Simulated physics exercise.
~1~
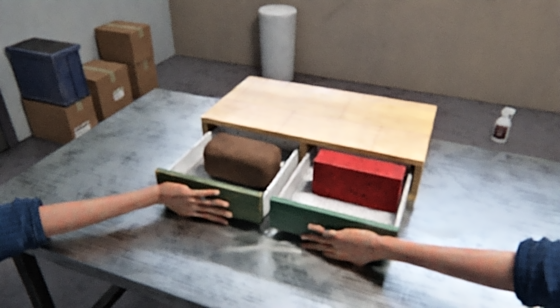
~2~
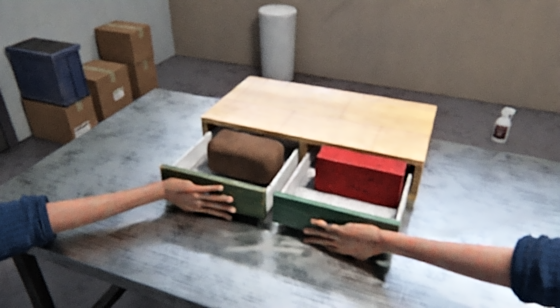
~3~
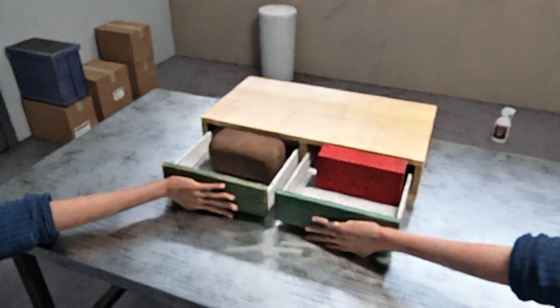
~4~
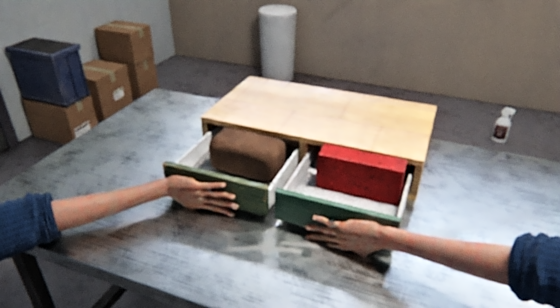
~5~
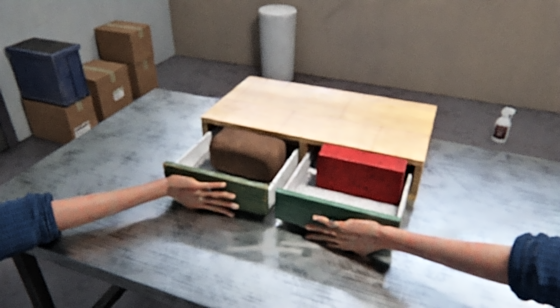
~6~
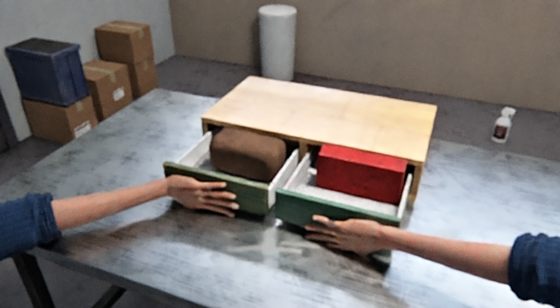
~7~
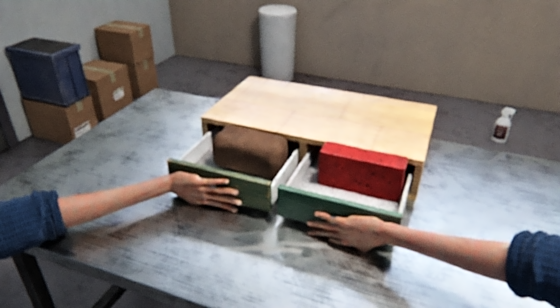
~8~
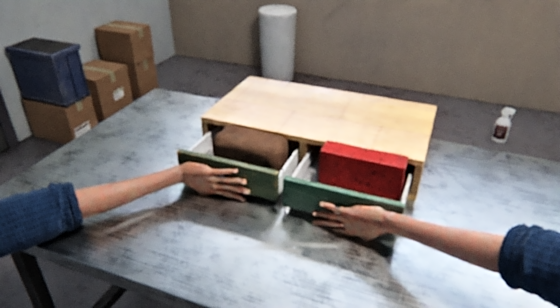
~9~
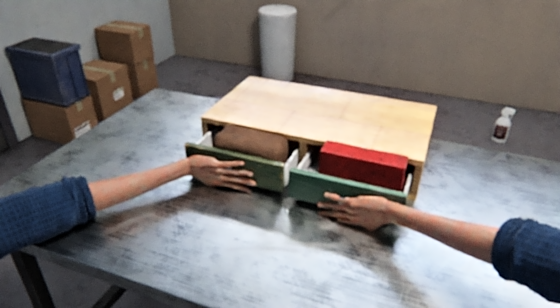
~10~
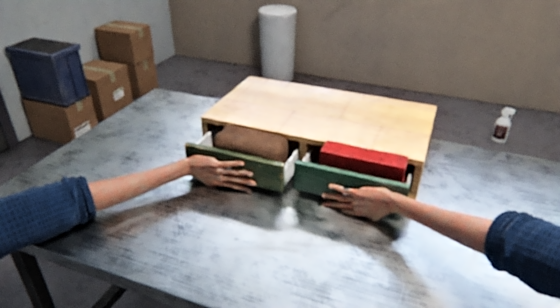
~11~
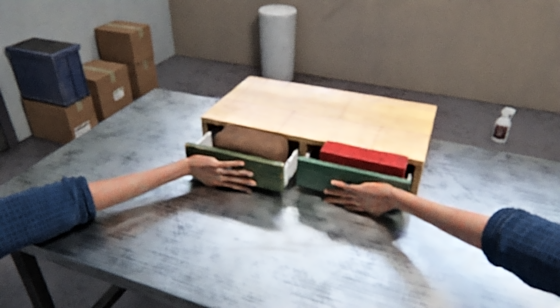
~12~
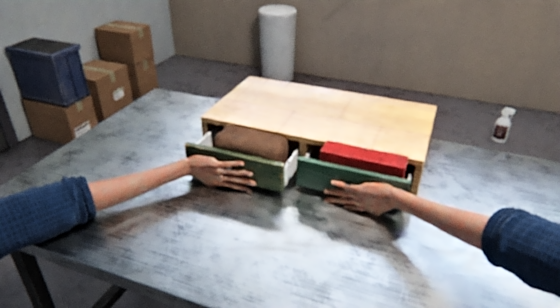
Two hands pushing in the green-fronted drawers of a low cabinet, loaf and red brick inside, both stopping partly open.
